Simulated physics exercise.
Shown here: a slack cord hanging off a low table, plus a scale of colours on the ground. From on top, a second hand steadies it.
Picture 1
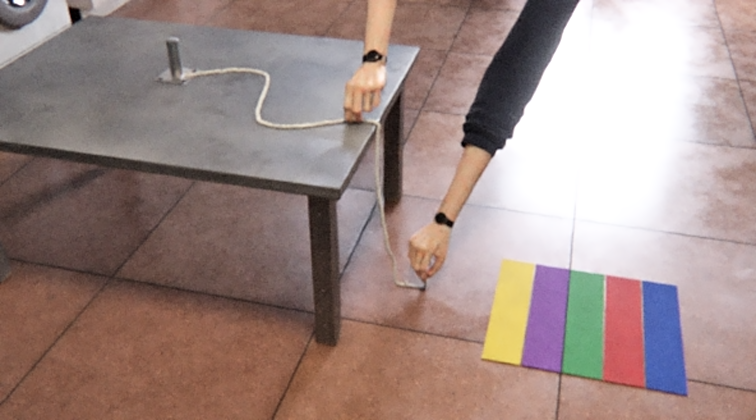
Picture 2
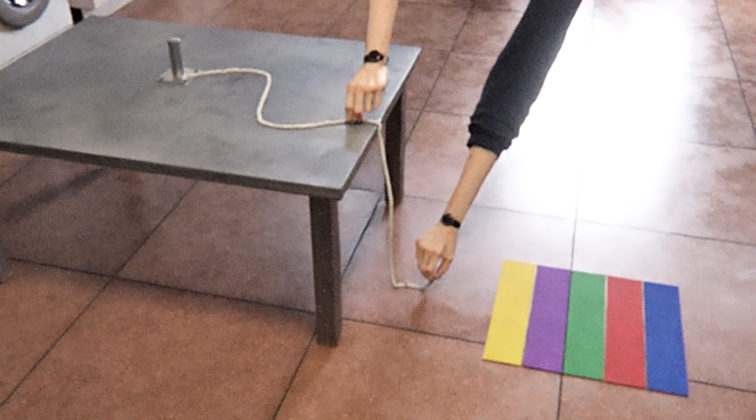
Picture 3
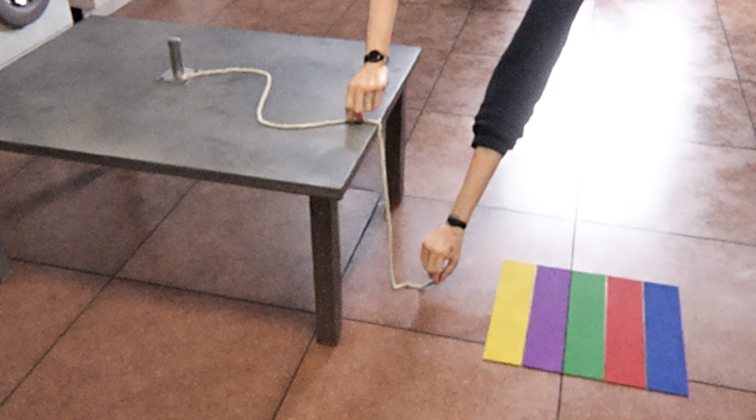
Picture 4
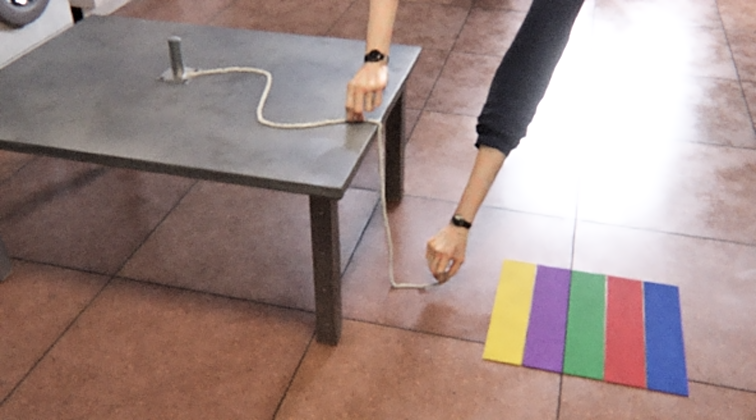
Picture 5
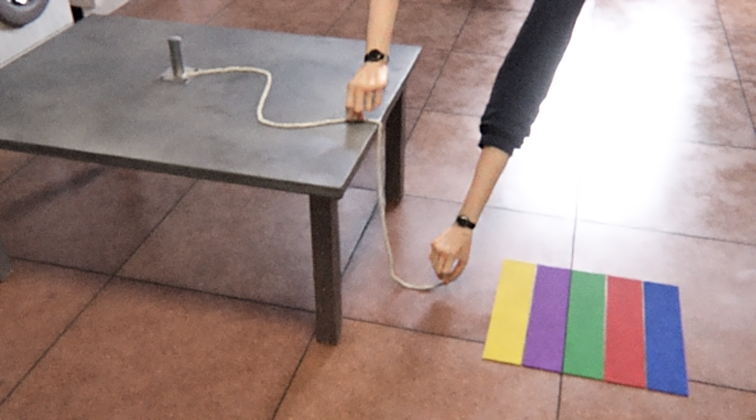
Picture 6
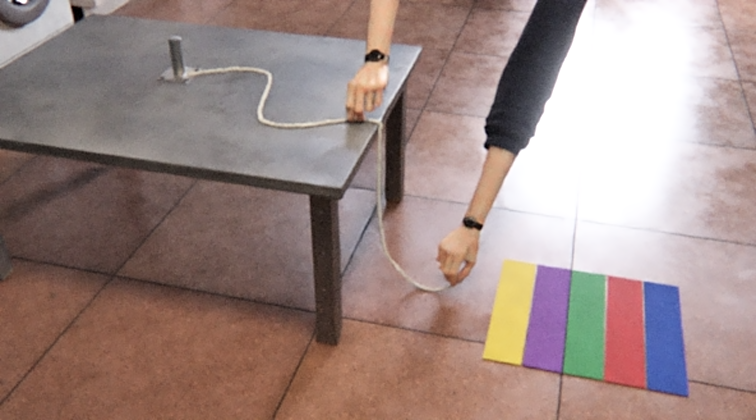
One hand holding a slack cord at a low table's edge, another drawing its end slightly right near coloured floor stripes.
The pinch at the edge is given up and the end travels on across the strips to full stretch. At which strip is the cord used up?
At the blue one.
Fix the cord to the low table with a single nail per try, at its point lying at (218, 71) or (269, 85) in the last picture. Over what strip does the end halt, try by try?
It would be blue, then red.
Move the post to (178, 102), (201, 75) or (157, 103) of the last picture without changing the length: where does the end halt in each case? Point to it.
Roughly (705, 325), (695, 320) and (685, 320), try by try.
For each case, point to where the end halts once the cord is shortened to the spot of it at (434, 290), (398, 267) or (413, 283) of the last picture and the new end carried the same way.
Try 1: About (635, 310). Try 2: About (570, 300). Try 3: About (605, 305).
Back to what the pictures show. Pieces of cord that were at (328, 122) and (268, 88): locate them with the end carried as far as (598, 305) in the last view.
Taking them in turn, (393, 160) and then (297, 97).
A little later, end near (598, 305); over green.
Next, end near (644, 313); over red.
When it is tight, end near (671, 317); over blue. It gets as far as the blue strip.
